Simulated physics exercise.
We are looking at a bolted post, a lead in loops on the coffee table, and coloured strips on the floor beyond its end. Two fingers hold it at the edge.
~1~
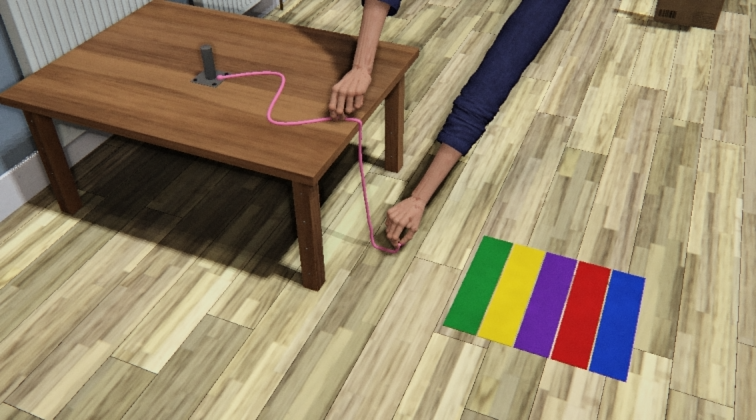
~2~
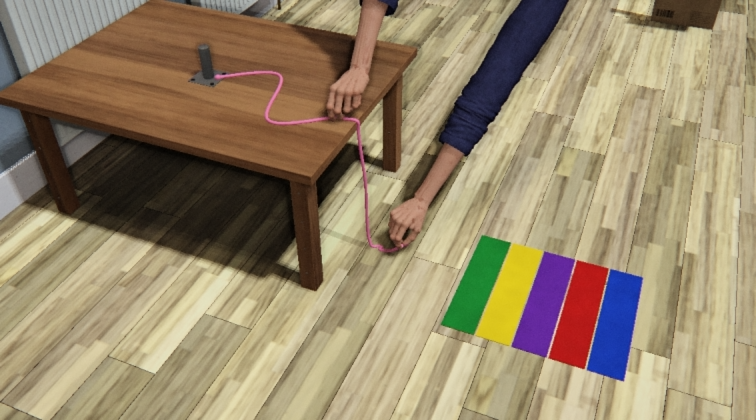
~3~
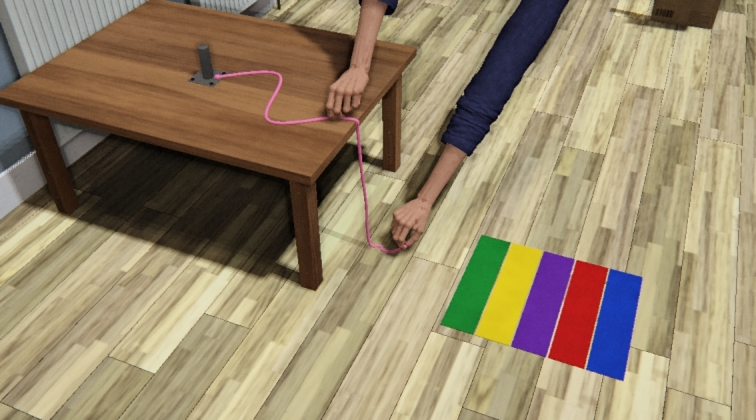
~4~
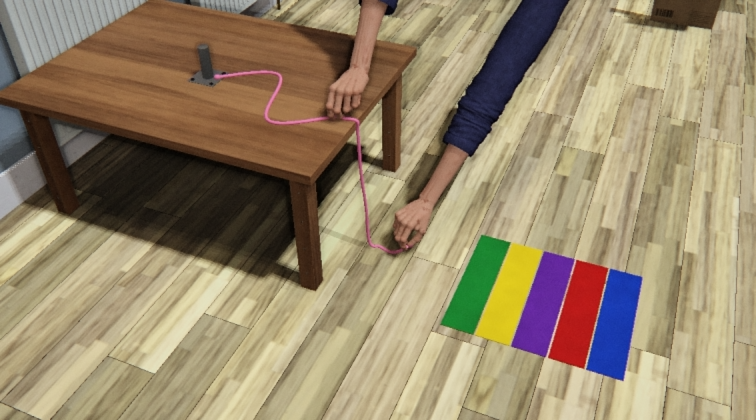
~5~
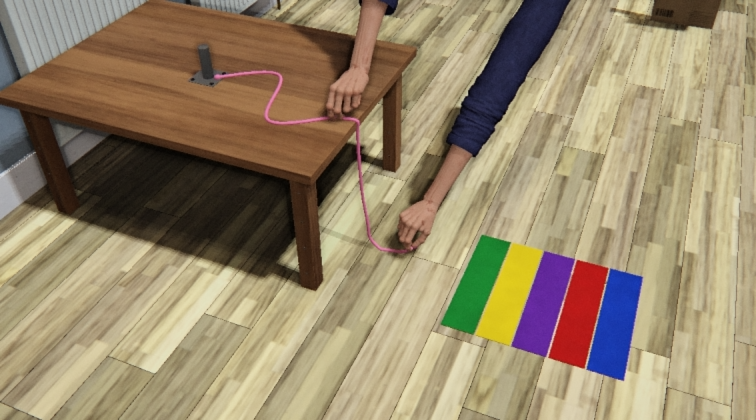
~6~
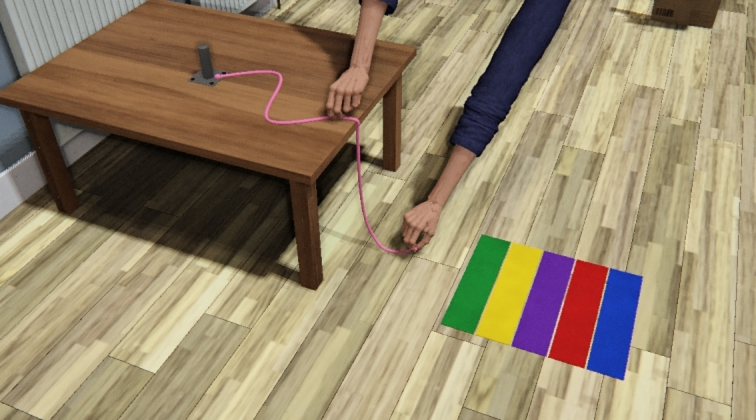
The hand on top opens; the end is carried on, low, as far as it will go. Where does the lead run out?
It gets as far as the red strip.
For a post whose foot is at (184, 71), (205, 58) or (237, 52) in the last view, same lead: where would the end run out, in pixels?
In that order: (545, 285), (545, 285) and (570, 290).
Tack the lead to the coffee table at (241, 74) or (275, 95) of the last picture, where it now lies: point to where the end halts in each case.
The places are (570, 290) and (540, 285).
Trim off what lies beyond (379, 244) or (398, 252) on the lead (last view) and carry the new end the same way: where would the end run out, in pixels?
The places are (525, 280) and (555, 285).
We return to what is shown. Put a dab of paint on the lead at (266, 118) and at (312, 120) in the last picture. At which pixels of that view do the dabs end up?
About (343, 113), and the other about (383, 142).
Early on, end near (516, 276); over yellow.
Midway, end near (558, 288); over purple.
At the end of the slack, end near (584, 295); over red. The red one.
